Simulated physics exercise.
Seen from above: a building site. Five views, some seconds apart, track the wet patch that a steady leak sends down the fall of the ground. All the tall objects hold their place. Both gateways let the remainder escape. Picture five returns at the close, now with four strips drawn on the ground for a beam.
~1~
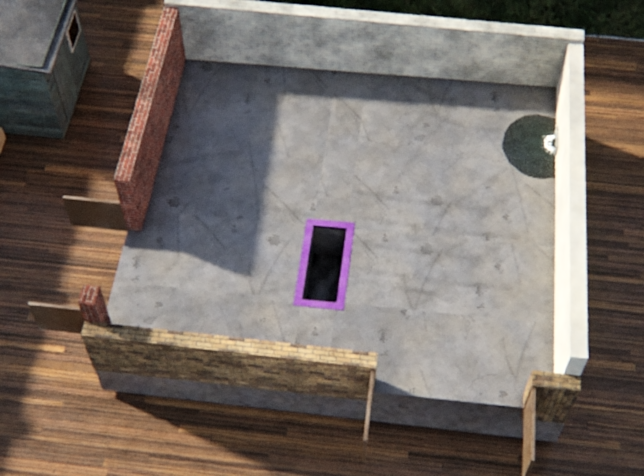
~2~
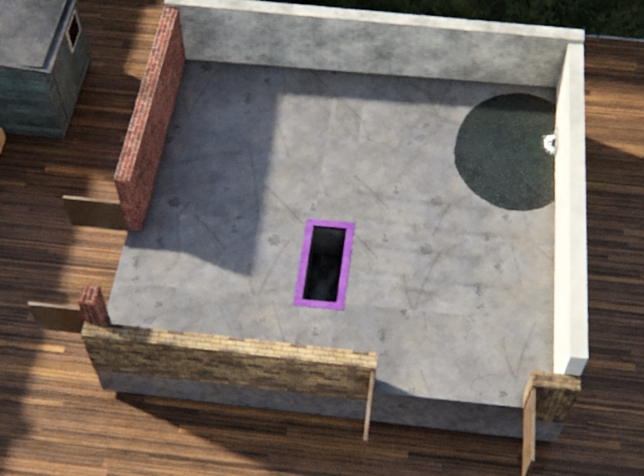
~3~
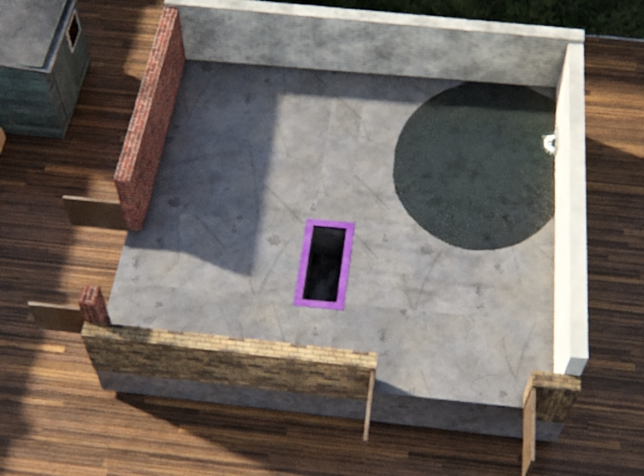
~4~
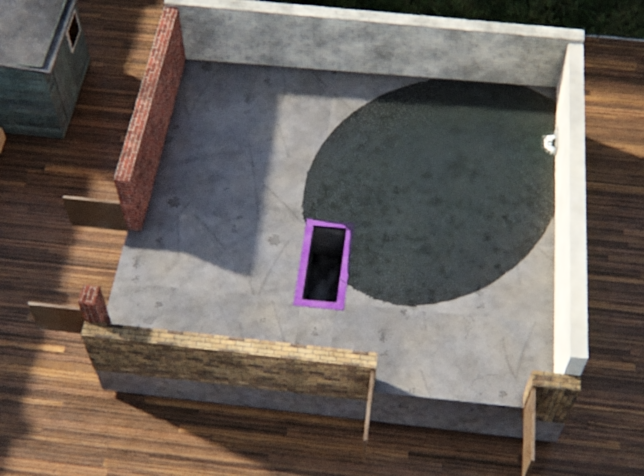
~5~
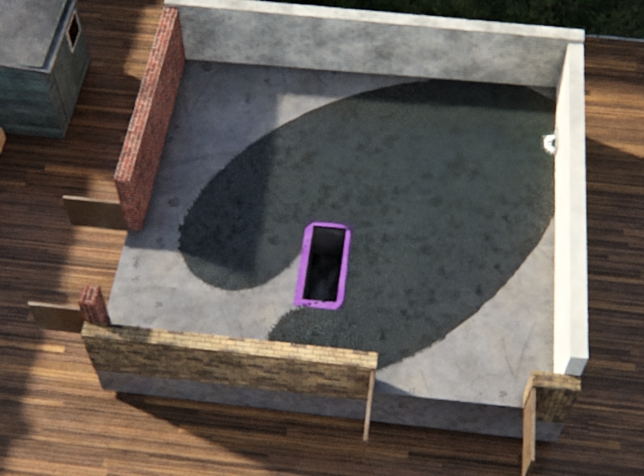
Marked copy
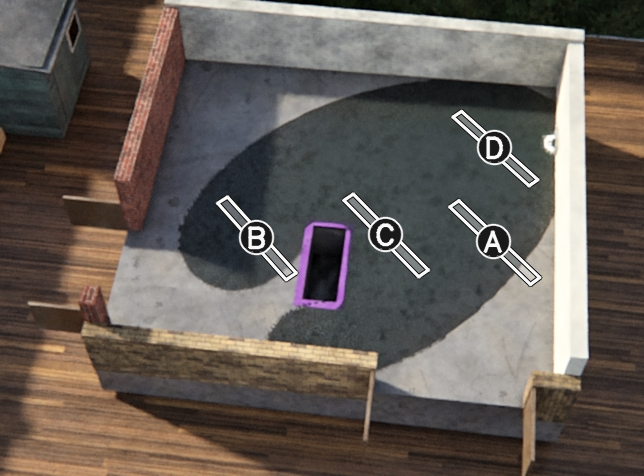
In this clip, seen from above, a dark wet patch spreads from an outlet at the right wall across a walled concrete floor, reaching the purple-edged drain and then extending around it toward the left side and the front wall.
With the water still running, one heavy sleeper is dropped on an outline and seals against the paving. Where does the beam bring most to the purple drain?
Best: B.
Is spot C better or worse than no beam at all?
It is worse.
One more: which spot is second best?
The answer is A.
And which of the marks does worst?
It is C.
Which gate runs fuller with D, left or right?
The left gate.
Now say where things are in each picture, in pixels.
Outfall at (557, 142); purple drain at (325, 263); open gate at (129, 281); open gate at (449, 386); 2 % of the ground under water, visible out to (513, 128); purple drain still dry, in the first frame.
In the second frame, 8 % of the ground under water, visible out to (478, 190); purple drain still dry.
In the third frame, 19 % of the ground under water, visible out to (408, 201); purple drain still dry.
In the fourth frame, 35 % of the ground under water, visible out to (309, 205); purple drain taking water.
In the fifth frame, 52 % of the ground under water, visible out to (199, 273); purple drain taking water.
In white, A from (454, 203) to (535, 281); B from (222, 200) to (291, 276); C from (348, 197) to (423, 273); D from (457, 114) to (533, 182).
For spot A, about 34 % of the stream goes into the purple drain, about 66 % out by the gates.
For spot B, about 53 % of the stream goes into the purple drain, about 47 % out by the gates.
For spot C, next to none of the stream goes into the purple drain, about 99 % out by the gates.
For spot D, about 8 % of the stream goes into the purple drain, about 92 % out by the gates.
